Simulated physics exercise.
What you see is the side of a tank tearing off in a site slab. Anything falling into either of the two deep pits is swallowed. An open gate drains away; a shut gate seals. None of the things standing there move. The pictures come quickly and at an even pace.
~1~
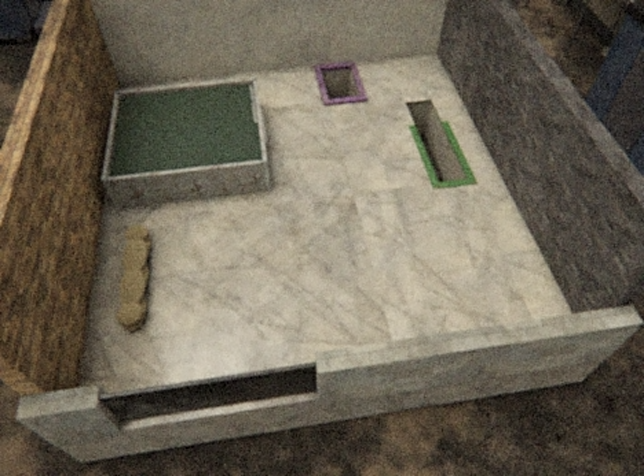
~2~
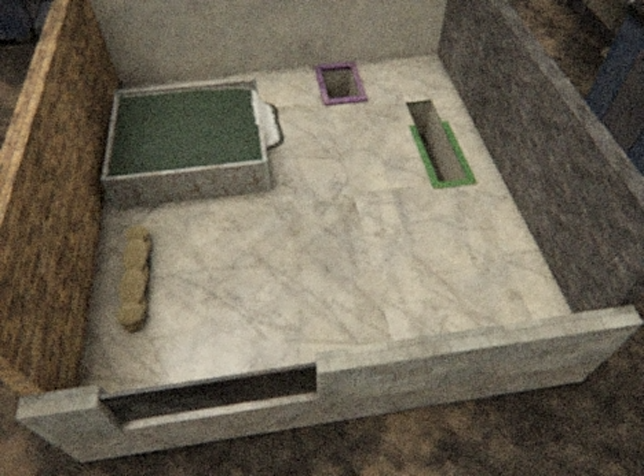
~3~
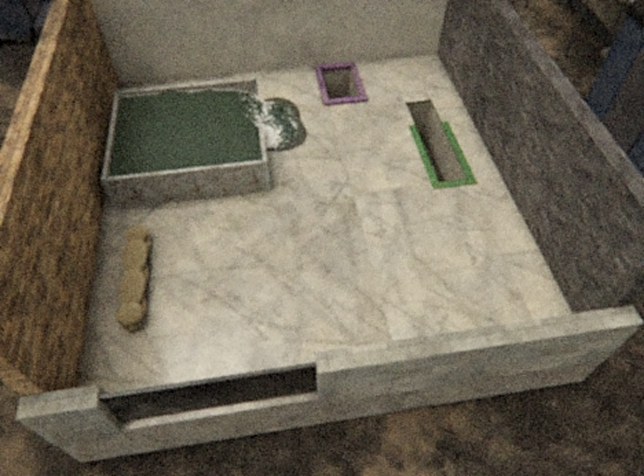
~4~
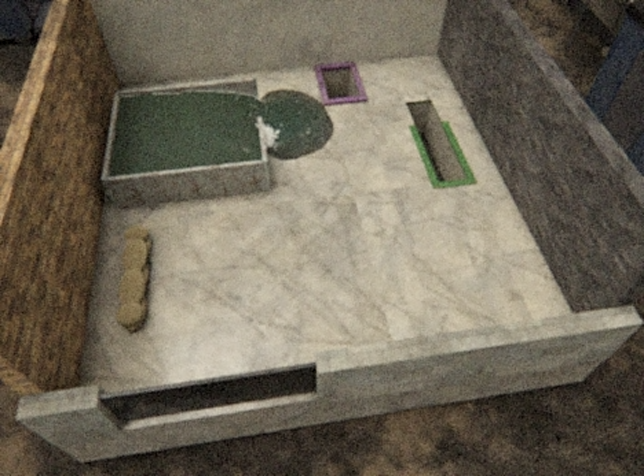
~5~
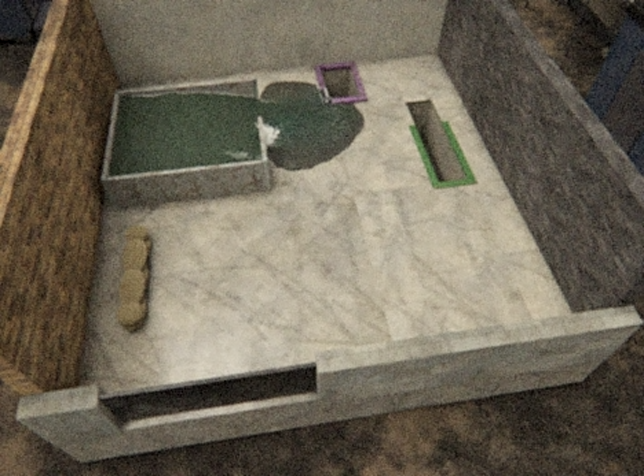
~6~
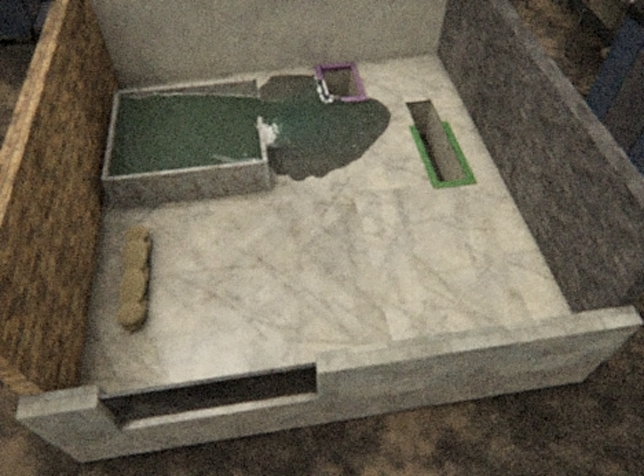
Dark green water pours through the tank's right side and spreads rightward across the pale slab.
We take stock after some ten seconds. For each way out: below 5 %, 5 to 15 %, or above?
As I see it, the gate swallows below five per cent. The green pit swallows beyond fifteen per cent. The purple pit swallows beyond fifteen per cent.
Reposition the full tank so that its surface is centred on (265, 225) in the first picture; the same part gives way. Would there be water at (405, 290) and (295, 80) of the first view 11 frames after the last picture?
So, first one left untouched, second one left untouched.
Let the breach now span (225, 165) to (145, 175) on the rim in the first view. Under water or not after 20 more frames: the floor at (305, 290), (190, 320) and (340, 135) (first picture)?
Soaked, then soaked, then unsoaked.
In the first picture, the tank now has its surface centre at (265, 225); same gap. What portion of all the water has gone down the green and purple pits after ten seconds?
After ten seconds: Green pit around 40 percent, purple pit around 0 percent.
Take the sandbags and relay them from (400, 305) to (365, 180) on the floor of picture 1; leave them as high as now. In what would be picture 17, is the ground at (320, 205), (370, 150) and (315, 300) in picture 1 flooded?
In turn: Untouched, submerged, untouched.
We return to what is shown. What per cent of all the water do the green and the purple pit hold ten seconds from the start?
Close to 40 per cent, and close to 18 per cent.
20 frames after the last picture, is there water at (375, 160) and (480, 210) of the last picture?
As listed: Swamped; swamped.
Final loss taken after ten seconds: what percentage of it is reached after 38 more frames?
Estimate: 75 %.
A moment on, water covers 20 % of the floor; the gate 0 %, the green pit 2 %, the purple pit 2 %.
Next, water covers 25 % of the floor; the gate 0 %, the green pit 7 %, the purple pit 7 %.
Then, water covers 30 % of the floor; the gate 0 %, the green pit 16 %, the purple pit 12 %.
Later, water covers 40 % of the floor; the gate 0 %, the green pit 27 %, the purple pit 16 %.
In the end, water covers 50 % of the floor; the gate 0 %, the green pit 39 %, the purple pit 19 %.
